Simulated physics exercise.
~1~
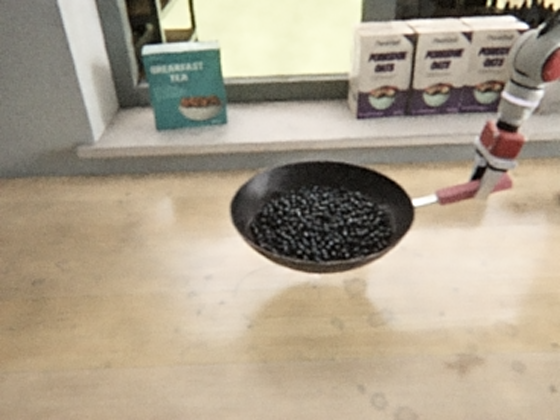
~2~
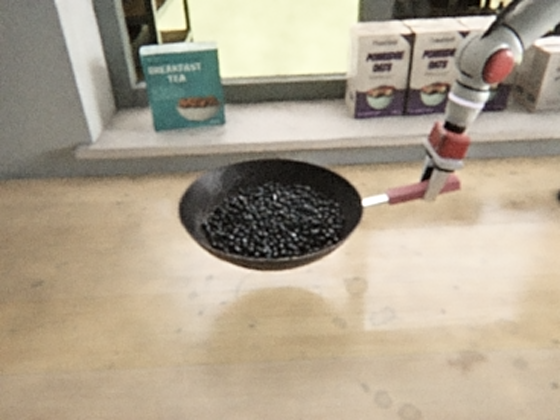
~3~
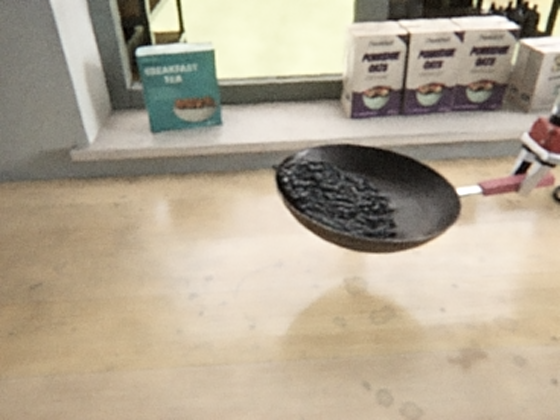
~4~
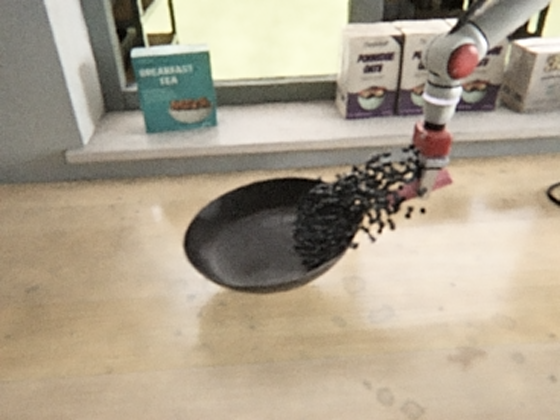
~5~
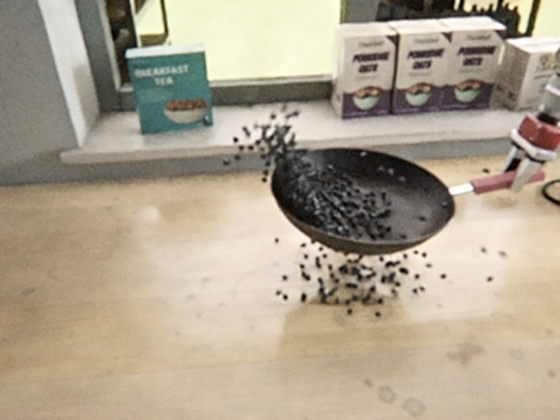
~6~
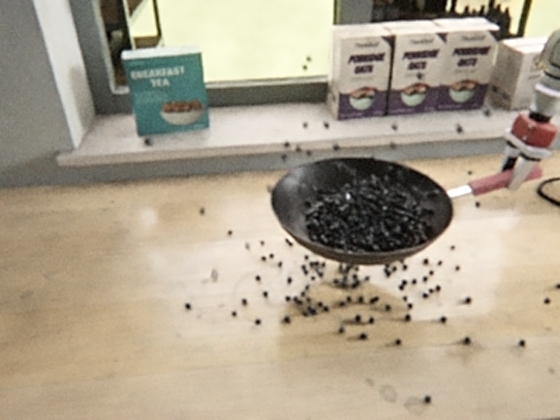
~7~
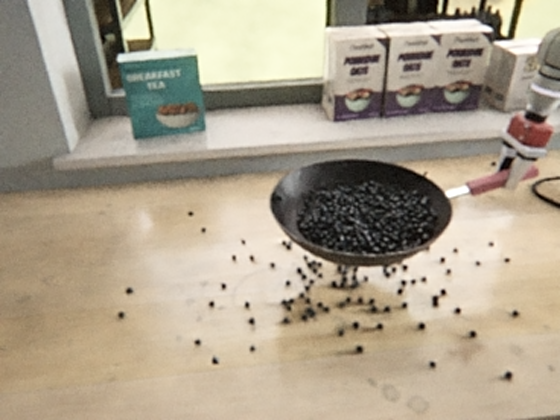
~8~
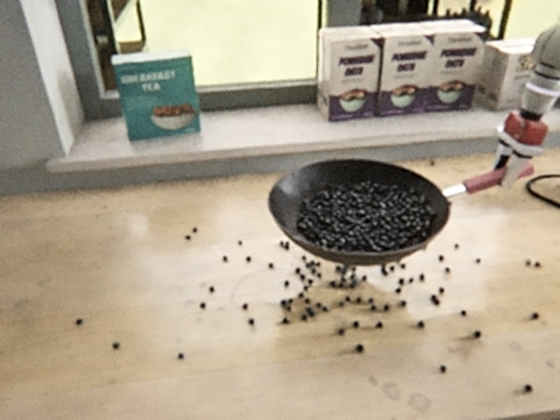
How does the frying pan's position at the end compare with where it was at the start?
At the end the frying pan is a little farther to the right than it was at the start, at nearly the same height.
